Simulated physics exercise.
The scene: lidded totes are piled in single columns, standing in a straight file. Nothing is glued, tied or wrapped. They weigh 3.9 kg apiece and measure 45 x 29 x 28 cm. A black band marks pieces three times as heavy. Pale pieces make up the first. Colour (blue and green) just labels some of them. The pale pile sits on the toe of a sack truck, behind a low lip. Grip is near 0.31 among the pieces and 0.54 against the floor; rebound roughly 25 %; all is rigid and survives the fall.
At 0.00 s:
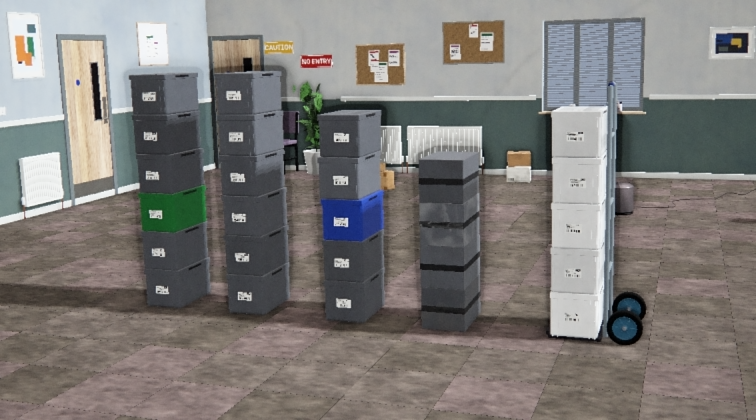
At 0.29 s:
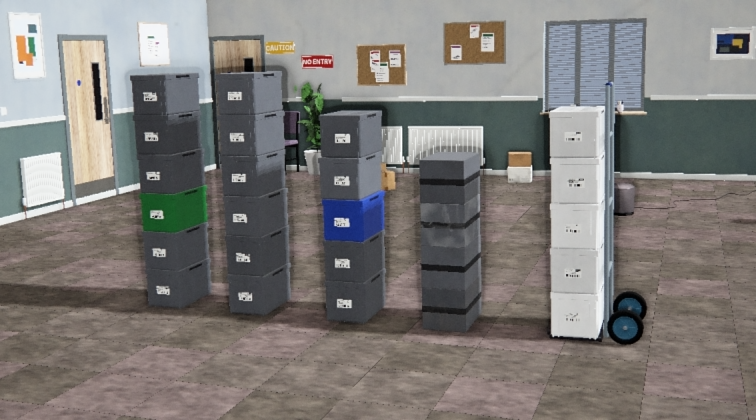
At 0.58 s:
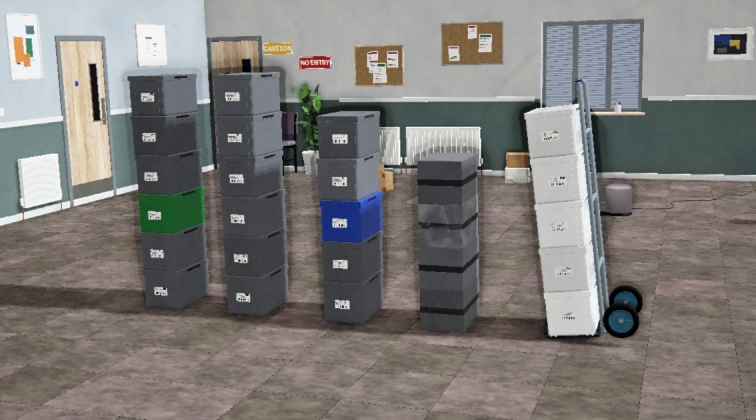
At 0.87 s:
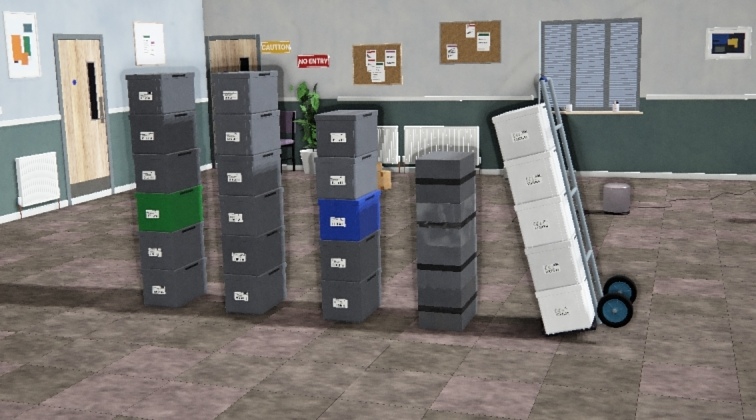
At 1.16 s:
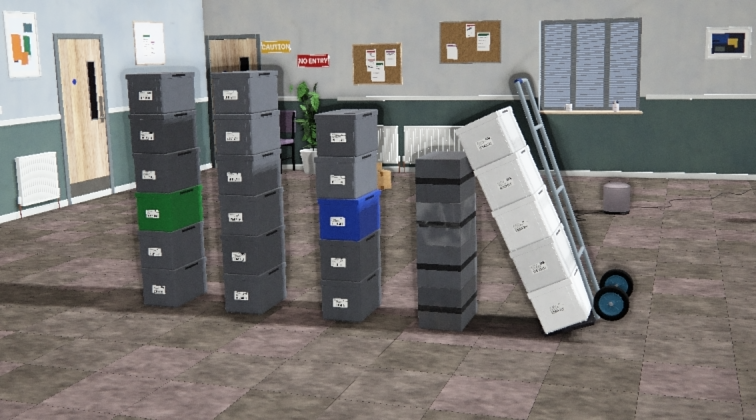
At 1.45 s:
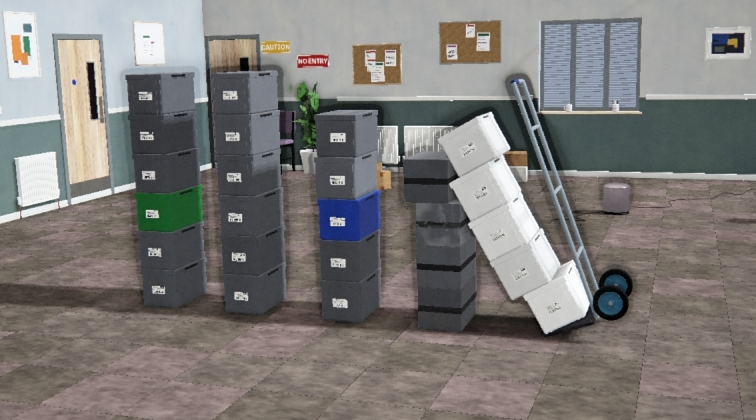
Sack truck tilting forward to the left, its column of white boxes leaning and sliding off the frame against a dark grey stack.
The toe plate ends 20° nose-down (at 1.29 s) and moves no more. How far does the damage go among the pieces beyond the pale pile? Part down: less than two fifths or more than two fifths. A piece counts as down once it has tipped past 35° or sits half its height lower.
Under two fifths of them.
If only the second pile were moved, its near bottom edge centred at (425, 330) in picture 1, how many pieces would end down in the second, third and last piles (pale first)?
Then second 4, third 5, last 6.
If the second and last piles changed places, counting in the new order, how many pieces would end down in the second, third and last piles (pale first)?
In that case second 6, third 4, last 4.
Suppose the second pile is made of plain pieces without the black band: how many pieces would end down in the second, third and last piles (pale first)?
In that case second 4, third 5, last 6.
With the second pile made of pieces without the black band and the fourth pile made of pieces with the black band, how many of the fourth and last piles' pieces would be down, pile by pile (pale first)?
Then fourth 6, last 5.
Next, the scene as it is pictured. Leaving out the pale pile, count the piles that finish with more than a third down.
The count is 0.
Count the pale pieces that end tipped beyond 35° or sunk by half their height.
0 pale pieces.
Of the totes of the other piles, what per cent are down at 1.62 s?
By then 0 per cent.
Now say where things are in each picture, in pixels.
In the first frame (places mark the middle of the side facing us), truck frame (610, 138) 0° forward; green tote (157, 213); blue tote (342, 221); the rest undisturbed.
The second frame shows truck frame (607, 137) 1° forward; green tote (158, 213).
The third frame shows truck frame (584, 134) 6° forward, top of the pale pile leaning 6°; green tote (155, 214); the rest undisturbed.
The fourth frame shows truck frame (553, 130) 14° forward, top of the pale pile leaning 14°; green tote (153, 213); the rest undisturbed.
The fifth frame shows truck frame (533, 130) 19° forward, top of the pale pile leaning 24°; green tote (153, 213); the rest undisturbed.
The sixth frame shows truck frame (530, 130) 20° forward, top of the pale pile leaning 29°; green tote (153, 213); blue tote (338, 221); one has shifted.
After 1.51 s, 0 of the pale pile down; none of the 21 other totes down, 1 disturbed.
At rest (2.3 s), 0 of the pale pile down; none of the 21 other totes down, 1 disturbed; blue tote unmoved; green tote unmoved. That is 0 per cent. As the last picture would show them, middles, blue tote near (350, 215), green tote near (170, 208).
